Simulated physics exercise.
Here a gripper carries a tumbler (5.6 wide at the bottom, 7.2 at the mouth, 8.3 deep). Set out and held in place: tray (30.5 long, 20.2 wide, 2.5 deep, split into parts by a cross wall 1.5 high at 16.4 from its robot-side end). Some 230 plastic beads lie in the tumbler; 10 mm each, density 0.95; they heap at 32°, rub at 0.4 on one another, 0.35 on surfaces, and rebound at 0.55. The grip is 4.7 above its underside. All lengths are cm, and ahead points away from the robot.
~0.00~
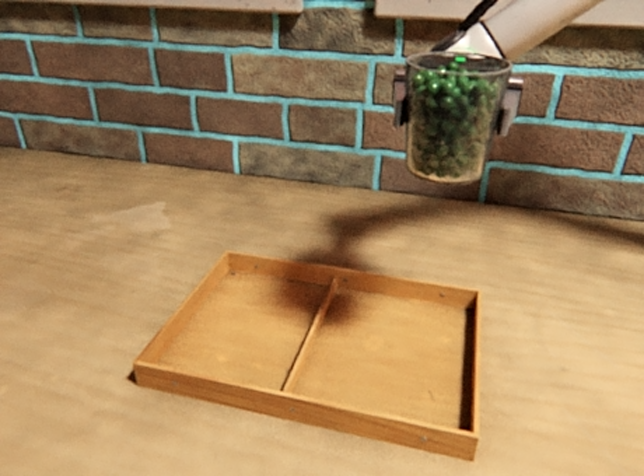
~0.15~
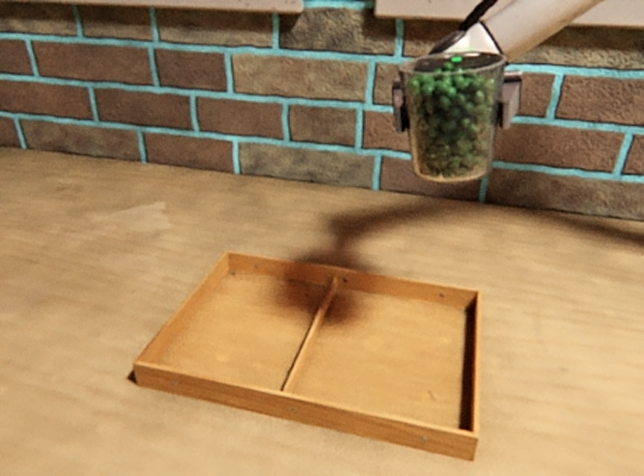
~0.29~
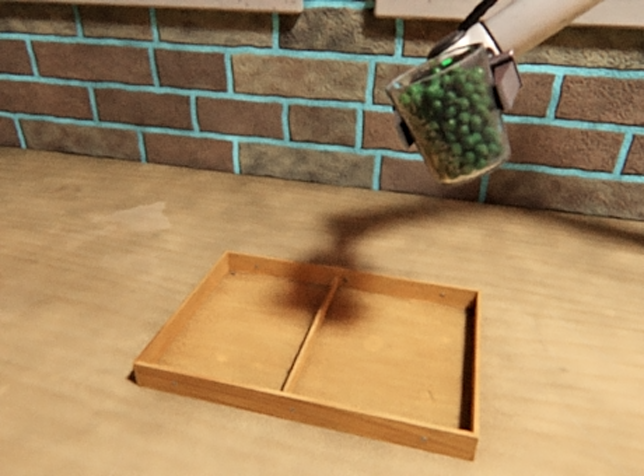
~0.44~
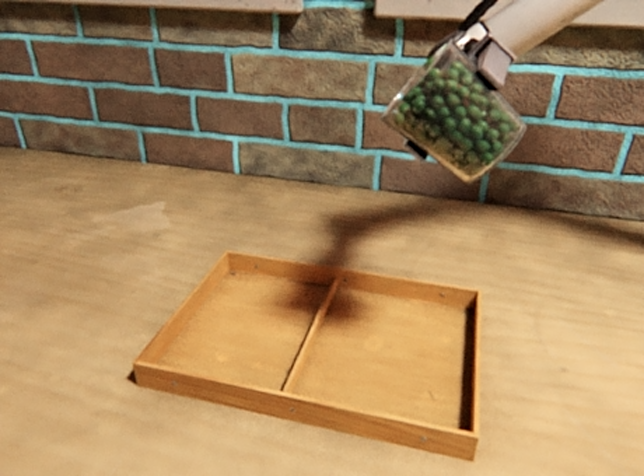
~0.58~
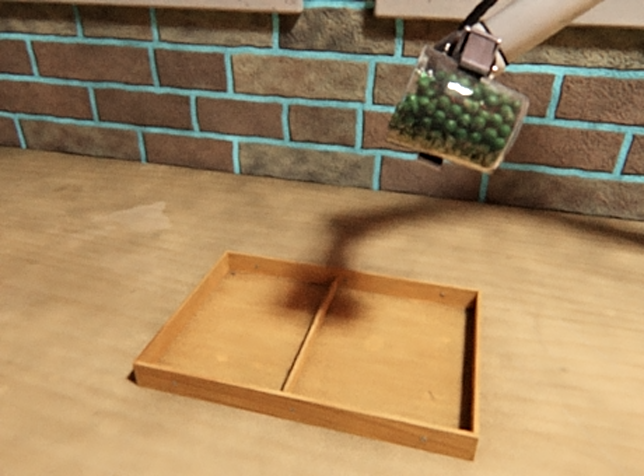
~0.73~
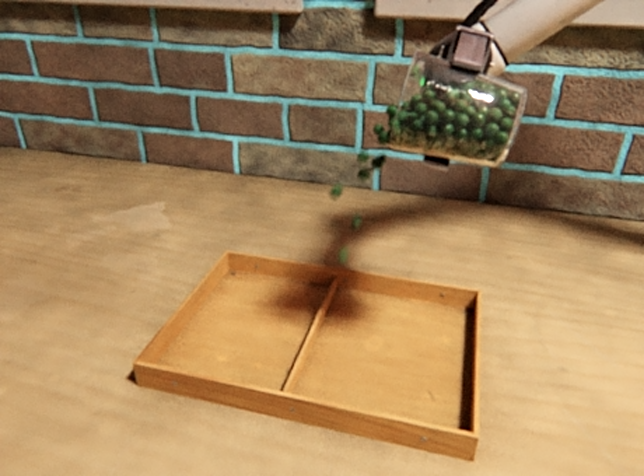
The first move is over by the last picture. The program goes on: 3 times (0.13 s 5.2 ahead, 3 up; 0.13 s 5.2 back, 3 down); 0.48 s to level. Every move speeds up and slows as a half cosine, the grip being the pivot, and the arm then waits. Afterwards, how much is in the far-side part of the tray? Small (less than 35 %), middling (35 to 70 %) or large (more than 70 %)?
A large share, more than 70 %, ends in the far-side part of the tray.
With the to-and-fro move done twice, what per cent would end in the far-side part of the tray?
Then about 80 per cent.
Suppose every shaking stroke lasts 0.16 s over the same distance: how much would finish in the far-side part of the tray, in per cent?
It would be near 65 per cent.
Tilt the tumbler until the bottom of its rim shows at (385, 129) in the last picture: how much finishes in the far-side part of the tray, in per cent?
About 65 per cent.
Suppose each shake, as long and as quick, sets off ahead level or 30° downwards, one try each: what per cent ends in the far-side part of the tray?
About 65 and 50 per cent.
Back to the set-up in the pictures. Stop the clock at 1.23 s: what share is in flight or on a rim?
About 10 per cent.
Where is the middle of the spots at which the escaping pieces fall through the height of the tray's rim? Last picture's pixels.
Around (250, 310).
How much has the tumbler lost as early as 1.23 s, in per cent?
Near 100 per cent so far.
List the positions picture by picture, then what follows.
Tumbler middle at (450, 120), level; upper third of the load around (453, 93), from x 415 to 495, top at y 70; 228 in the tumbler, in the first picture.
Tumbler middle at (451, 120), tilted 8° forward; upper third of the load around (451, 94), from x 415 to 490, top at y 70, in the second picture.
Tumbler middle at (454, 120), tilted 28° forward; upper third of the load around (454, 95), from x 405 to 500, top at y 75, in the third picture.
Tumbler middle at (457, 118), tilted 52° forward; upper third of the load around (452, 97), from x 400 to 510, top at y 70, in the fourth picture.
Tumbler middle at (458, 116), tilted 72° forward; upper third of the load around (460, 99), from x 395 to 515, top at y 75, in the fifth picture.
Tumbler middle at (458, 115), tilted 80° forward; upper third of the load around (467, 102), from x 335 to 515, top at y 85; 221 in the tumbler, 7 in flight or on a rim, in the sixth picture.
After 1.23 s, tilted 80° forward, highest piece 23 above the table; 182 in the far-side part, 17 in the robot-side part, 4 on the table or floor, 3 in the tumbler, 22 in flight or on a rim.
After 1.74 s, tilted 43° forward, highest piece 24 above the table; 183 in the far-side part, 24 in the robot-side part, 18 on the table or floor, 1 in the tumbler, 2 in flight or on a rim.
After 2.19 s, level, highest piece 22 above the table; 184 in the far-side part, 25 in the robot-side part, 18 on the table or floor, 1 in the tumbler.
After 3.24 s, level, highest piece 22 above the table; 184 in the far-side part, 25 in the robot-side part, 18 on the table or floor, 1 in the tumbler.
At rest, 184 in the far-side part, 25 in the robot-side part, 18 on the table or floor, 1 in the tumbler. That is 81 % in the far-side part of the tray.
